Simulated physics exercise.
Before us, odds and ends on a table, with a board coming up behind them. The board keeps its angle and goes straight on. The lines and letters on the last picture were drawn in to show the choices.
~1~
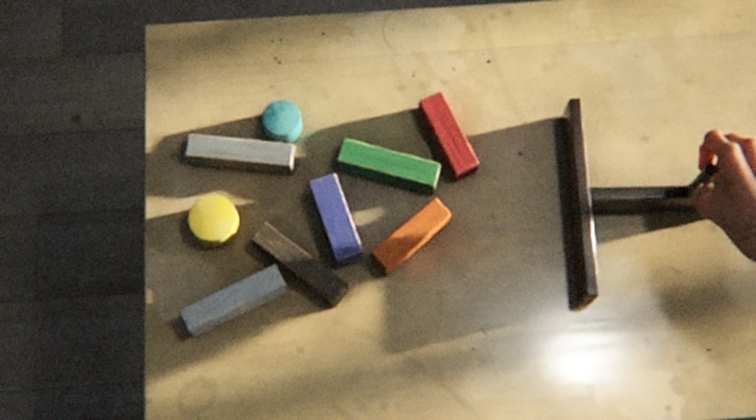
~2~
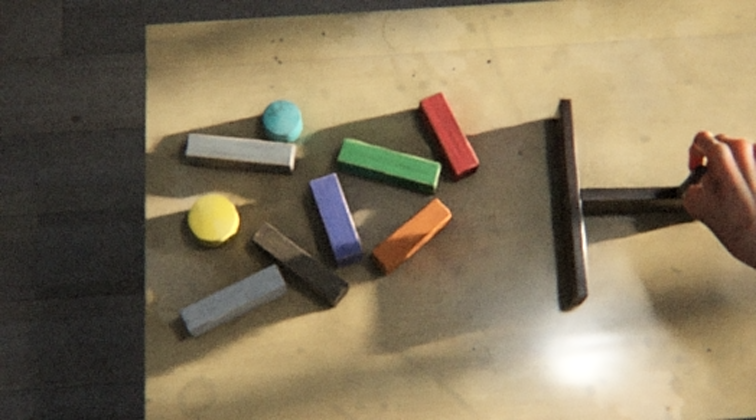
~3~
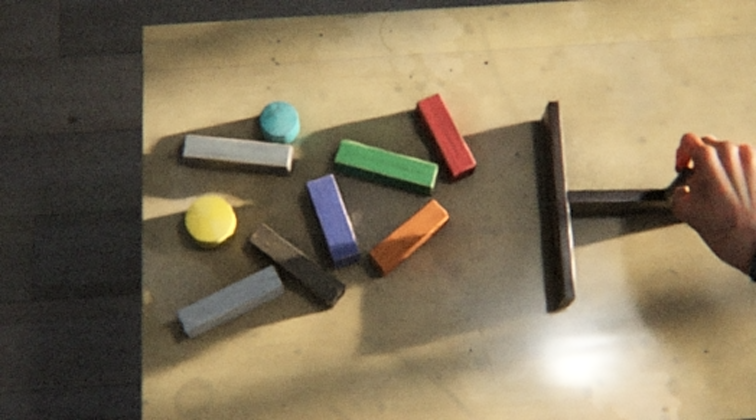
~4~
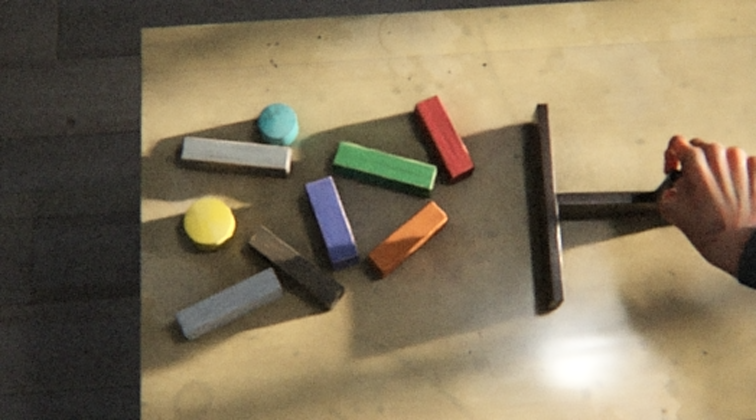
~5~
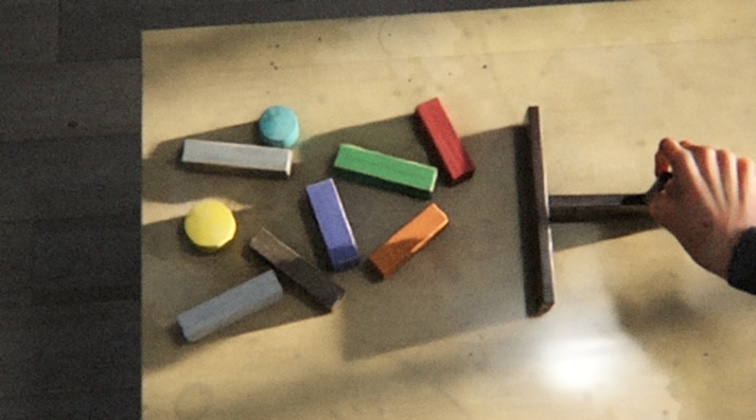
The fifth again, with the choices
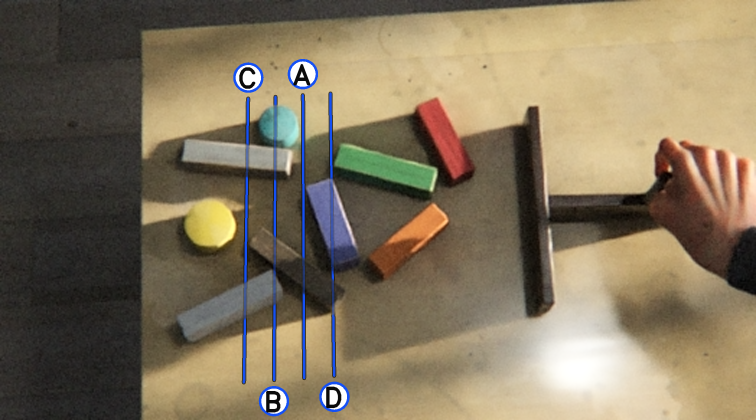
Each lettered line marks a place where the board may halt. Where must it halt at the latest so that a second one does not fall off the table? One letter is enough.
It can go as far as C.
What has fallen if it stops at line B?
It is the grey stick.
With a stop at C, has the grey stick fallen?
Yes.
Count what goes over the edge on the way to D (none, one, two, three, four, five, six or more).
By then, none.
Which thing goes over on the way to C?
The grey stick goes over.
On the marked copy, A at (304, 230); B at (275, 232); C at (246, 234); D at (332, 229).
Taking C. A third of the way, board (435, 208); red stick (412, 142); green stick (347, 171).
Two thirds of the way, board (330, 215); grey stick (158, 144); white bar (212, 315).
When it is over, board (247, 221); grey stick over the edge; yellow tin (149, 236); one fallen.
As for the rest, A is within the limit but short; B is within the limit but short; D is within the limit but short.
